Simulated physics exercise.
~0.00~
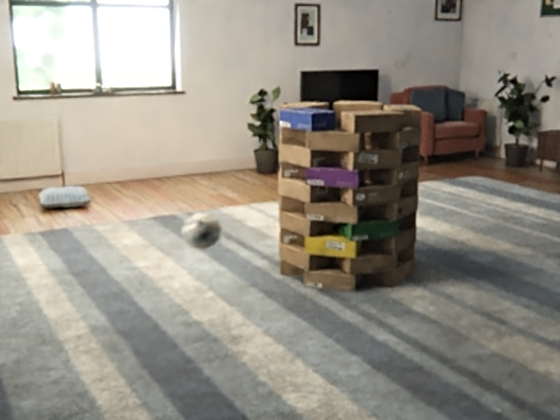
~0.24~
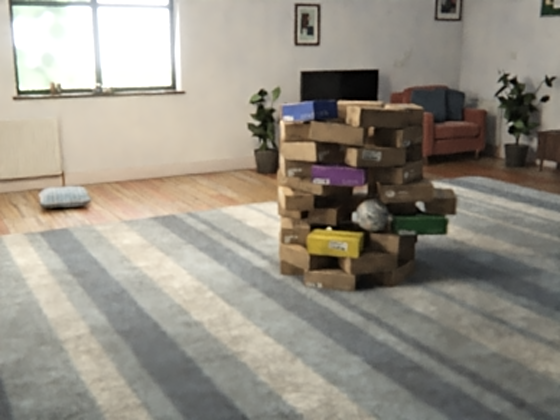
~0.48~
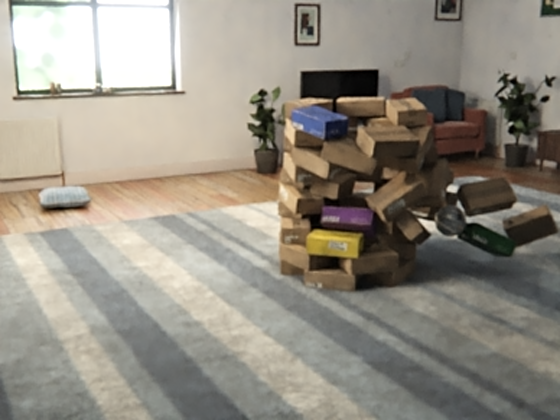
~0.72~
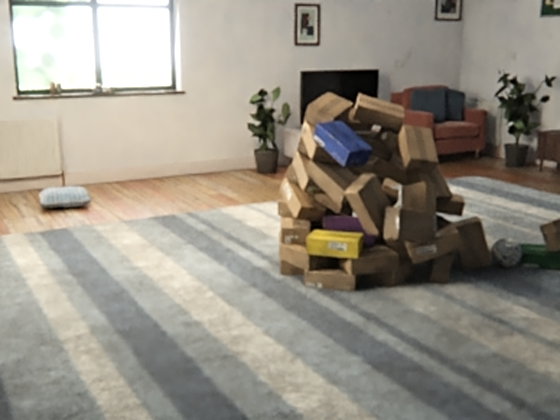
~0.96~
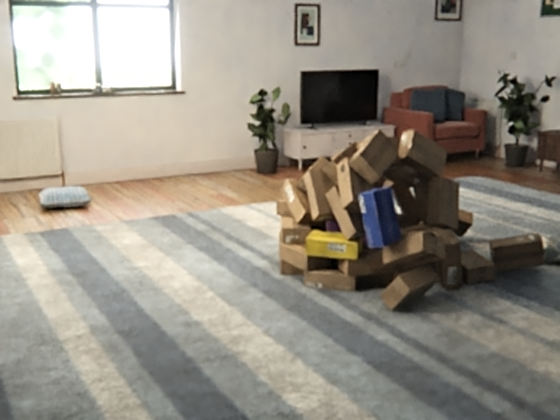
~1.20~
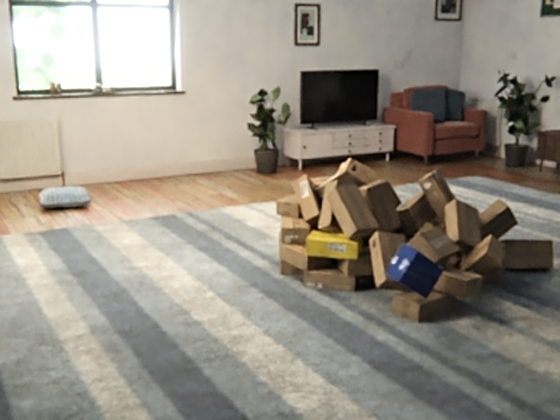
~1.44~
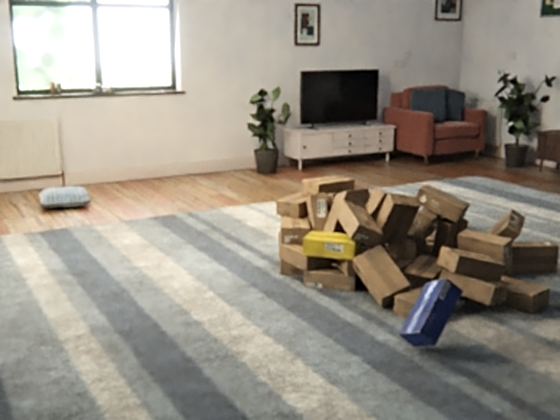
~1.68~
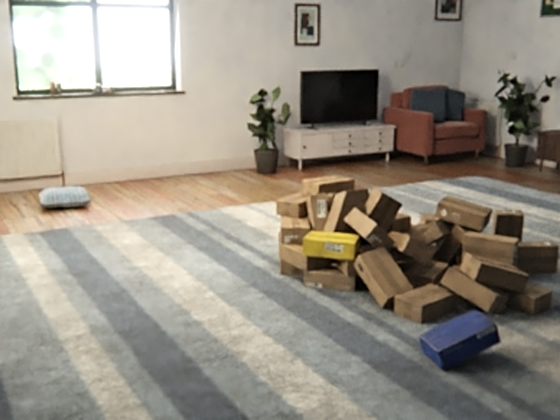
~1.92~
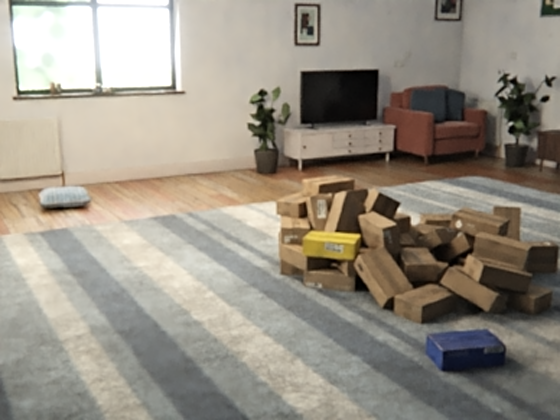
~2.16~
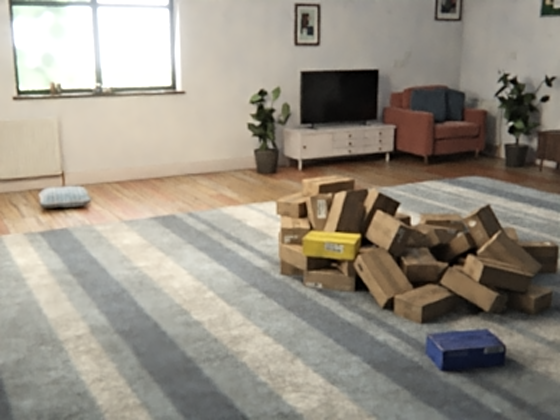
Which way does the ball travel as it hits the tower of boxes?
The ball travels to the right, going into the tower and coming out among the boxes on its right side.
